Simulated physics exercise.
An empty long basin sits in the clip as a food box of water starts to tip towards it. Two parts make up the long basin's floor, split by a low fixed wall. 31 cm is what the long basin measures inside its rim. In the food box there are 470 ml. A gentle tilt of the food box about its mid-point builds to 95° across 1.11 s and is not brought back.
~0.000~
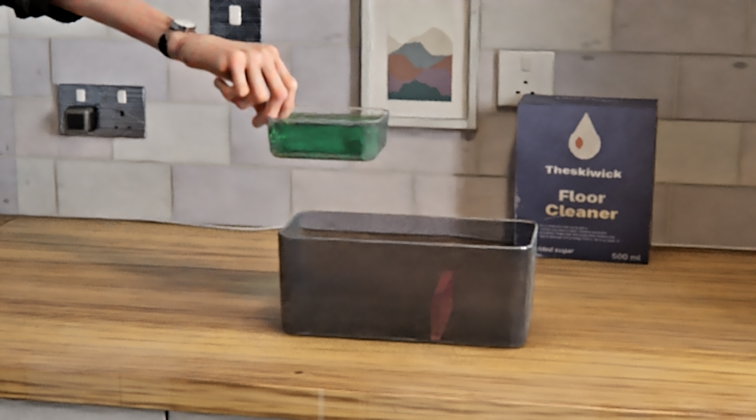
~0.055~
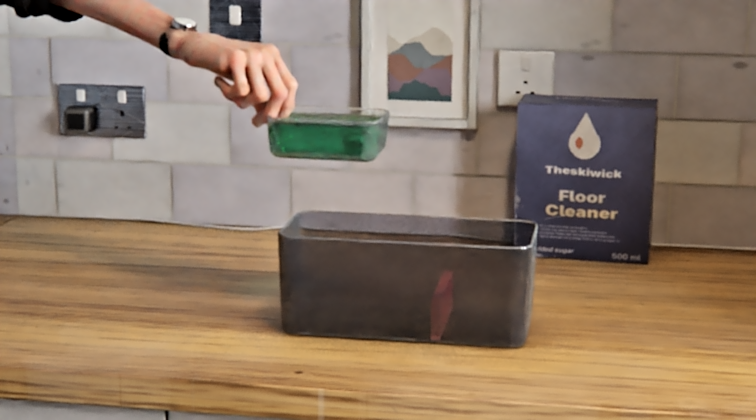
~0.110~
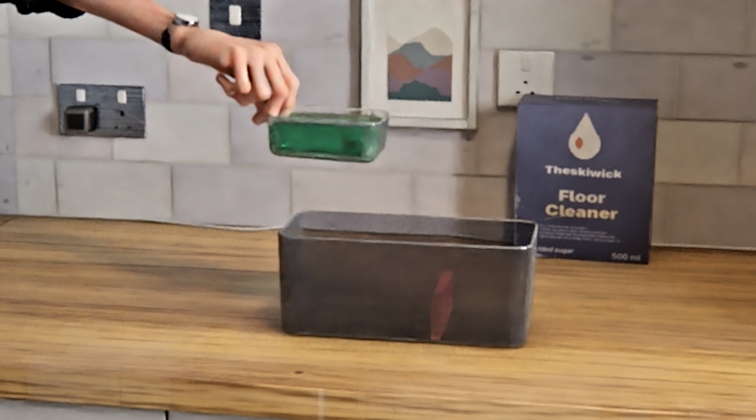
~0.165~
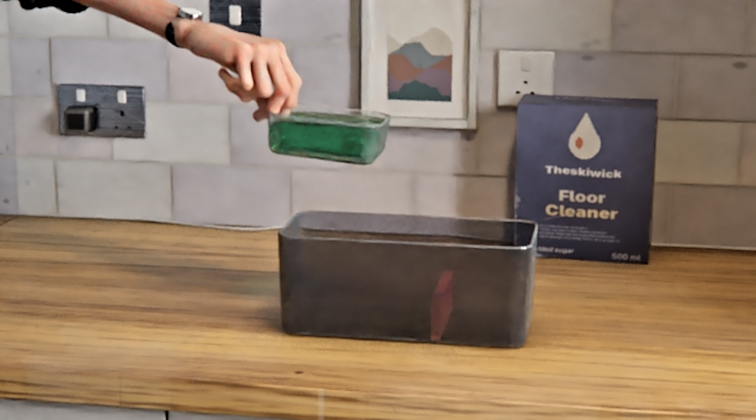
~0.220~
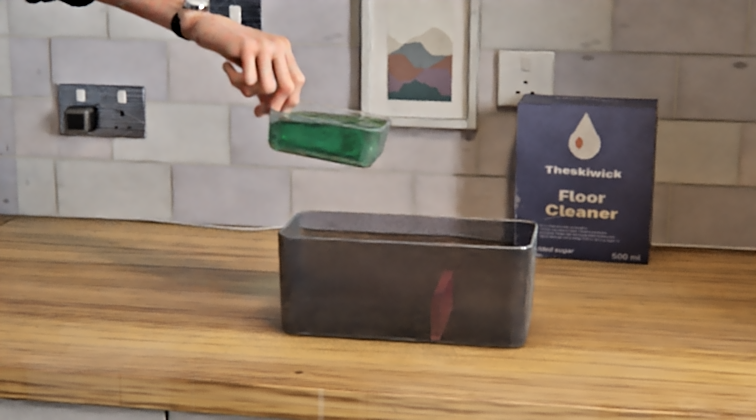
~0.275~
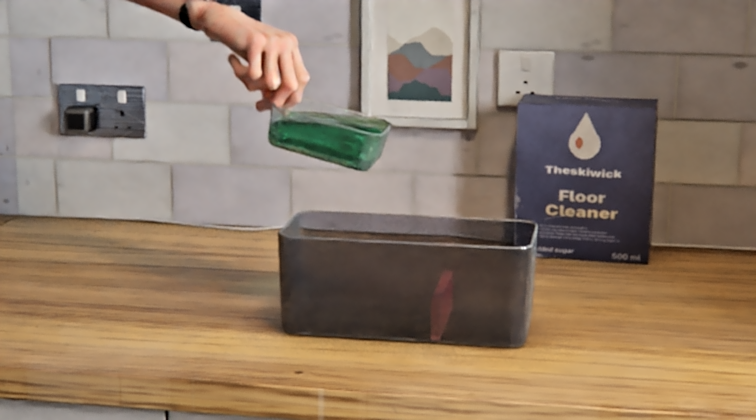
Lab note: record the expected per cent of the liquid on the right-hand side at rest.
Expected right-hand share: 31 per cent.
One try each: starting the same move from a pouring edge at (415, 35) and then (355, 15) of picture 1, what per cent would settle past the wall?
Some 75 and 20 per cent, in that order.
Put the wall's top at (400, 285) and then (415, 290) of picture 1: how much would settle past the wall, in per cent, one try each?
I'd say 80 percent on the first go, 70 percent on the next.
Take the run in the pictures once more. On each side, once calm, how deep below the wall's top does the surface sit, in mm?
Close to 40 mm left and close to 42 mm right.
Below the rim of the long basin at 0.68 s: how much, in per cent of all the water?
Around 36 percent.
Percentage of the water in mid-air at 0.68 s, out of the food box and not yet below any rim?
My guess is roughly 38 %.
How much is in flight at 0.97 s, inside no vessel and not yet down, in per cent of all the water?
I'd put it at about 5 per cent of the liquid.
By 0.68 s the tilt is 63° and 25 per cent is still to pour, 24 is left of the wall and 12 right of it.
By 0.97 s the tilt is 91° and 5 per cent is still to pour, 58 is left of the wall and 31 right of it.
By 1.28 s the tilt is 95° and 0 per cent is still to pour, 66 is left of the wall and 31 right of it.
By 1.61 s the tilt is 95° and 0 per cent is still to pour, 67 is left of the wall and 31 right of it.
At rest 67 per cent lies left of the wall, 31 right of it and 2 outside.
